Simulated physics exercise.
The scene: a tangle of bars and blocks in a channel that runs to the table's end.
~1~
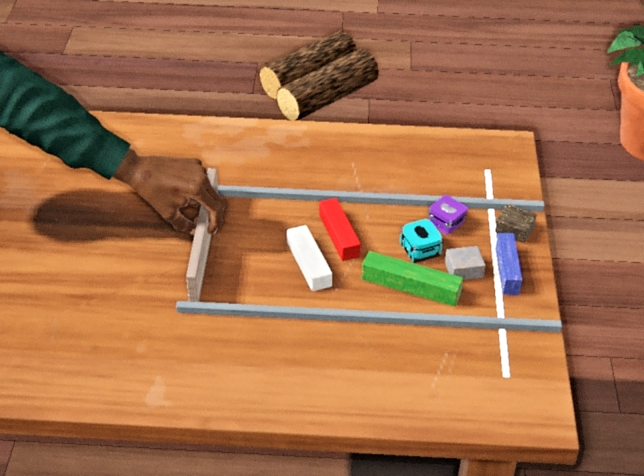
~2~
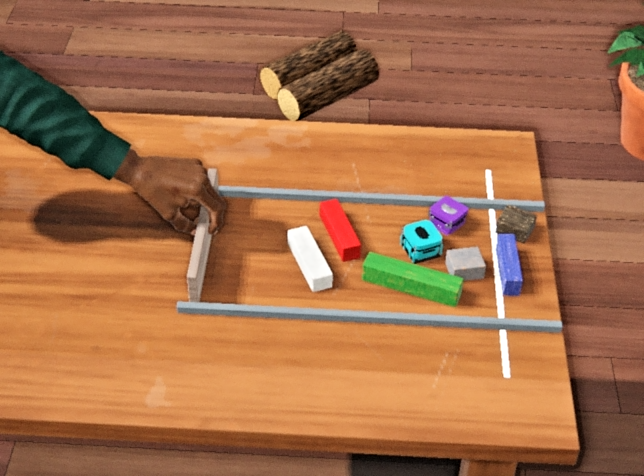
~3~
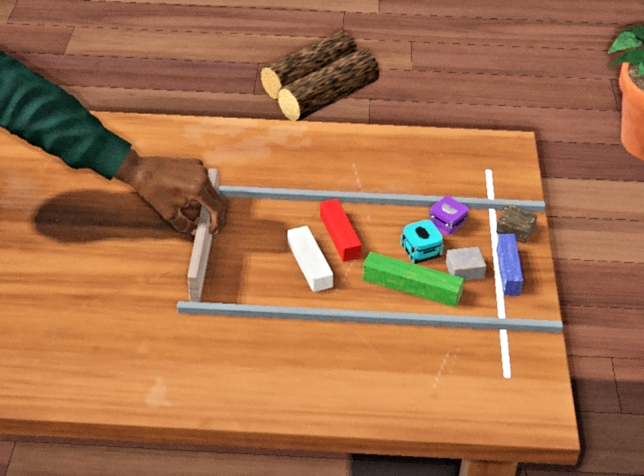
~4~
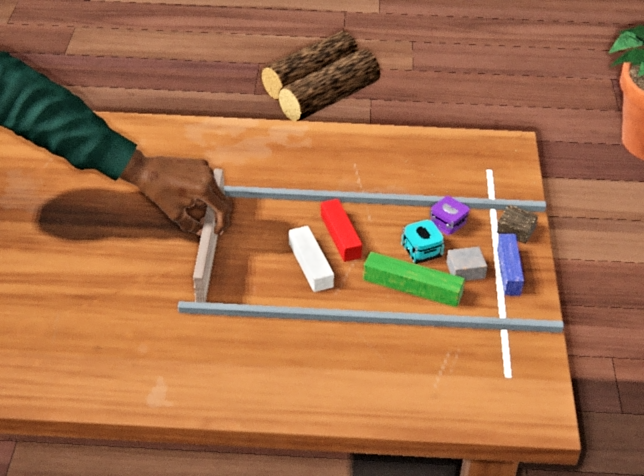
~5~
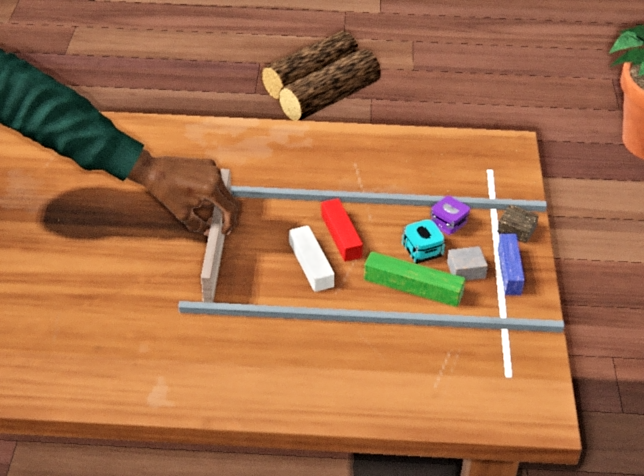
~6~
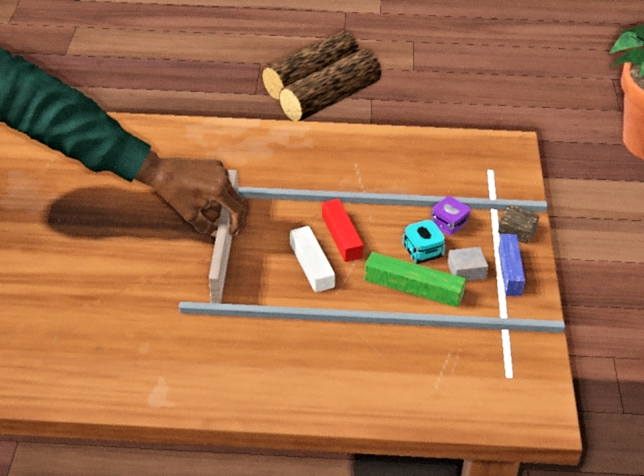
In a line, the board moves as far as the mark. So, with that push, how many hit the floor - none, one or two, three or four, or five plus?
I'd say three or four.
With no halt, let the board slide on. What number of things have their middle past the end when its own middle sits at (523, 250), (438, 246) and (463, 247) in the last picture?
Place by place: 6, 0 and 0.
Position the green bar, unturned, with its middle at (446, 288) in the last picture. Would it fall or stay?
Placed there, it goes off the edge.
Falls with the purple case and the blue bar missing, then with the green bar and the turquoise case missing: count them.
The counts would be 2 and 2.
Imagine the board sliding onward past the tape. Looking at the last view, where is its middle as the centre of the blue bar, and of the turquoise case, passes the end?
I'd put it close to (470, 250), and close to (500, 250) for the other one.
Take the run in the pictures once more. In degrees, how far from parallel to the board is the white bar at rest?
I'd say it's about 0° out of line.
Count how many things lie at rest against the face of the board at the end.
2 in contact.
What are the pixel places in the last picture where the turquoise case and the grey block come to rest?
Final positions - turquoise case around (550, 235), grey block around (554, 266).
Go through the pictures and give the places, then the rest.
In the first frame, black block (516, 223); blue bar (508, 264); grey block (465, 264); board (204, 234); tape (496, 263).
In the second frame, blue bar (509, 264); board (204, 234).
In the third frame, grey block (466, 264); green bar (413, 279).
In the fourth frame, black block (517, 224); turquoise case (423, 242).
In the fifth frame, blue bar (510, 264); purple case (450, 216).
In the sixth frame, black block (518, 224); blue bar (511, 265); grey block (468, 264); board (225, 236); tape (499, 264).
A little later, none off yet; black block at rest near (518, 224); blue bar at rest near (511, 265); grey block at rest near (468, 264).
Next, none off yet; black block shifted about its own width near (538, 222); blue bar shifted a little near (545, 264); grey block shifted about its own width near (515, 262).
When it is over, the number that fall off is three or four; down, green bar, blue bar and black block.
